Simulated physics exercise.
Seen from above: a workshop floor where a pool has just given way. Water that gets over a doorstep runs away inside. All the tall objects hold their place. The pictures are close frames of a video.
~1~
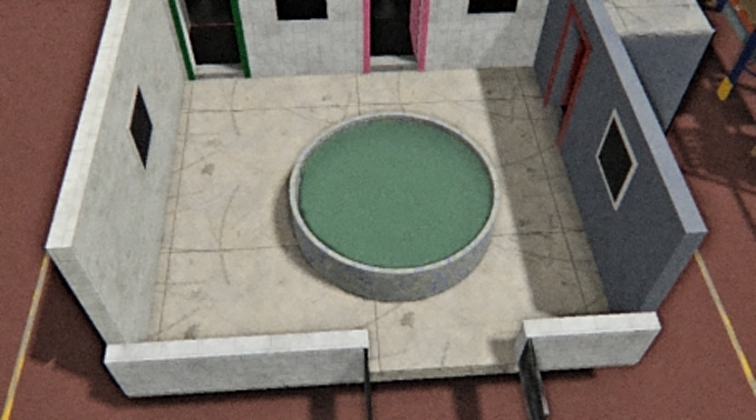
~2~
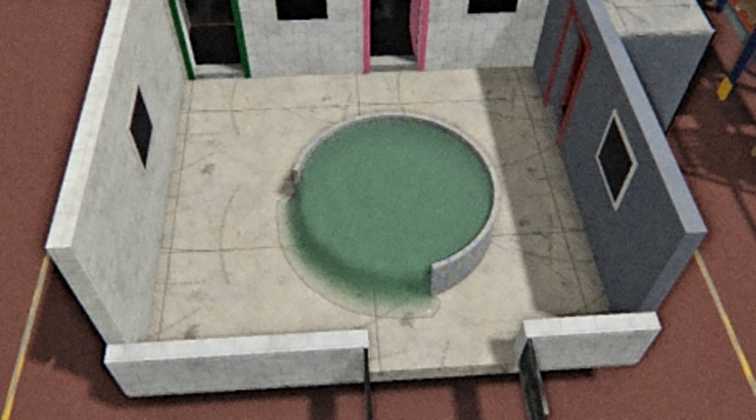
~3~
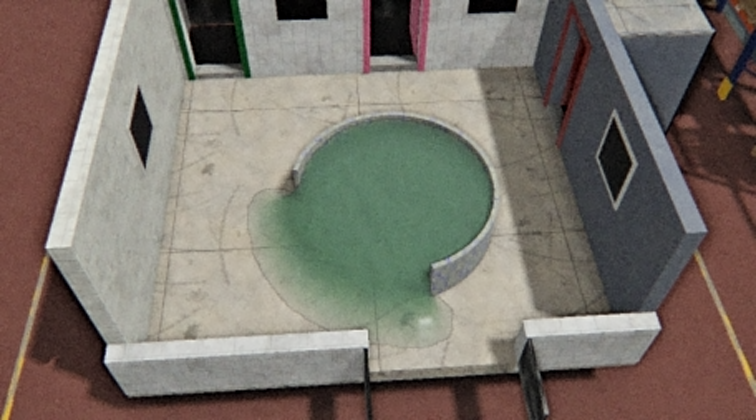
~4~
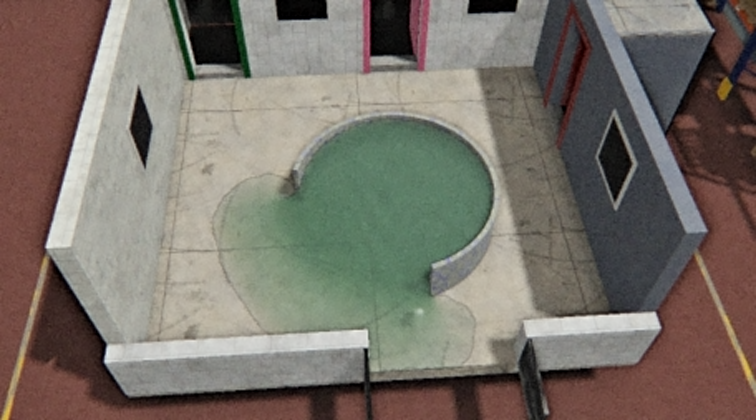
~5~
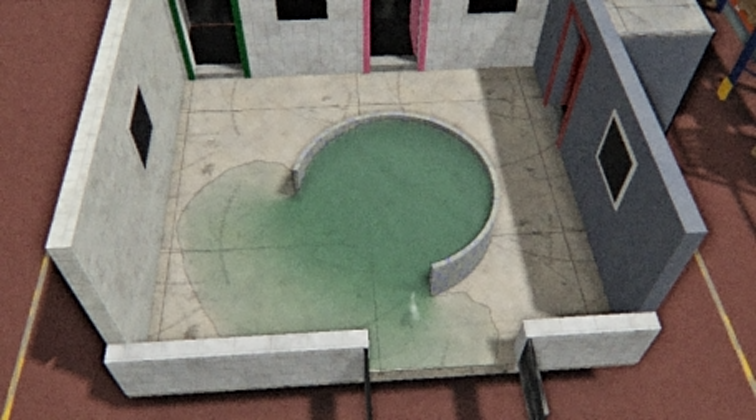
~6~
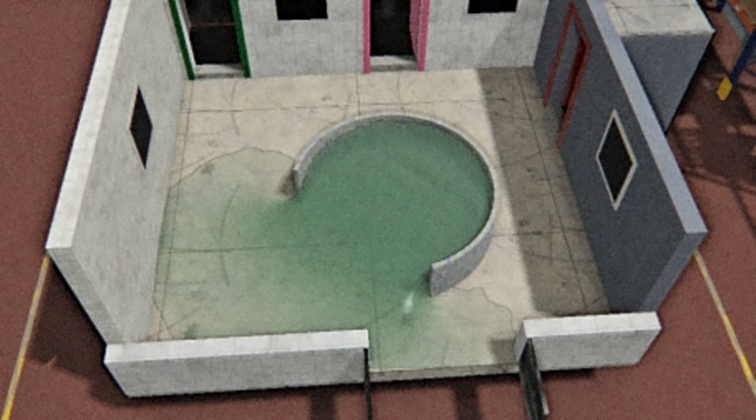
At the start, green water sits still inside a round, low-walled pool on a pale floor enclosed by walls. The pool's front-left side disappears and water pours out through the wide gap. It then spreads toward the front wall and its opening and across the left floor, growing thinner and paler.
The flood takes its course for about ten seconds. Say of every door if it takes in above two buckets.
One by one: The green door takes more than that; the pink door stays under that; the red door takes more than that.
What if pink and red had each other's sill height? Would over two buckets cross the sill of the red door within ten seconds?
The red one is under.
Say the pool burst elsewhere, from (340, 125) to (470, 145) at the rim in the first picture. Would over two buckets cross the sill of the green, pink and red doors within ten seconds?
One by one: The green door takes more; the pink door is over; the red door goes over.
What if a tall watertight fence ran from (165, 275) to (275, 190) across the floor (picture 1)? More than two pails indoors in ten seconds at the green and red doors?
Green door lets less in, red door is under.
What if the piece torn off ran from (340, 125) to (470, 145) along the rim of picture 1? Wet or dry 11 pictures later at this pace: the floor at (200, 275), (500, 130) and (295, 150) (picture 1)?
As listed: Clear, under water, dry.
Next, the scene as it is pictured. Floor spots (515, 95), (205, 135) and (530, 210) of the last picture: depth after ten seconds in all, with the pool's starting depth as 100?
About 20, 14 and 8 per cent.
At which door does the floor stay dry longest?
The door marked red.
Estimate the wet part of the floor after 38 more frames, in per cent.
Some 80 per cent.
A moment on, water covers 30 % of the floor; the green door not reached, the pink door not reached, the red door not reached.
Next, water covers 35 % of the floor; the green door not reached, the pink door not reached, the red door not reached.
Then, water covers 50 % of the floor; the green door wet at the sill, nothing in, the pink door not reached, the red door not reached.
Later, water covers 80 % of the floor; the green door far over two buckets in, the pink door wet at the sill, nothing in, the red door wet at the sill, nothing in.
In the end, water covers 100 % of the floor; the green door far over two buckets in, the pink door wet at the sill, nothing in, the red door over two buckets in.
